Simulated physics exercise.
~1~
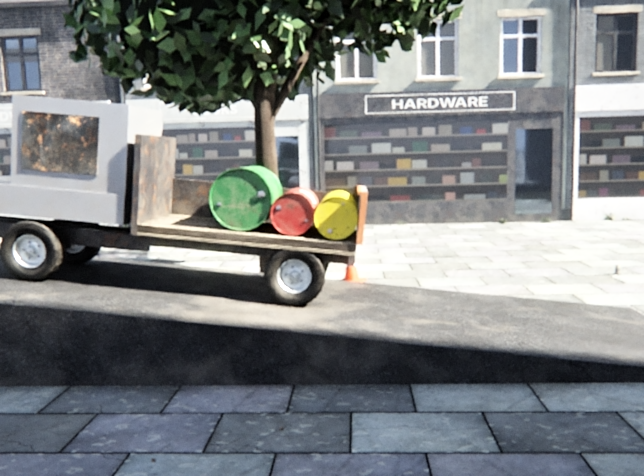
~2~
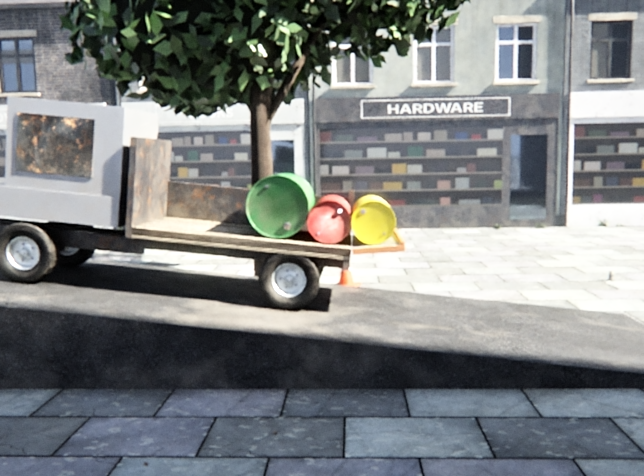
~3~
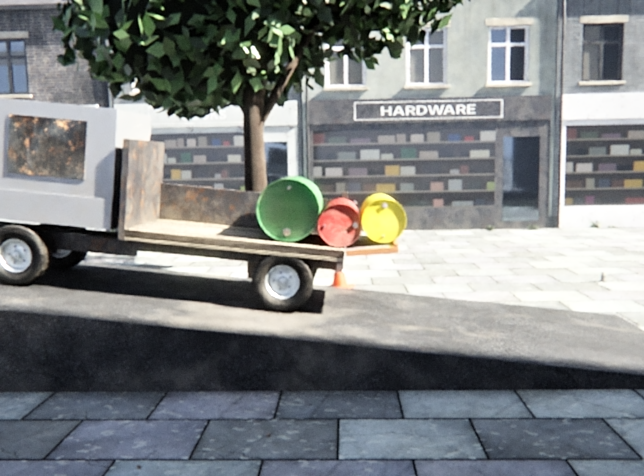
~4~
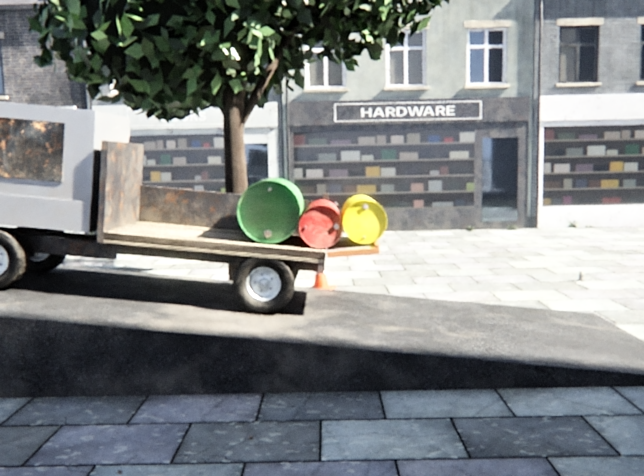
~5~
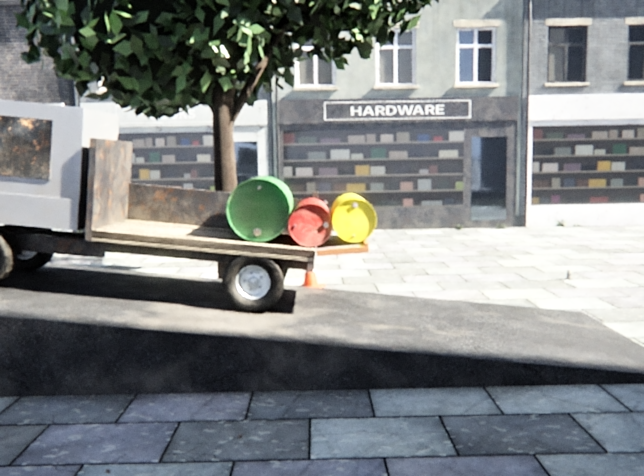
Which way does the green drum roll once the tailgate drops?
The green drum rolls to the right along the truck bed, toward the lowered tailgate.
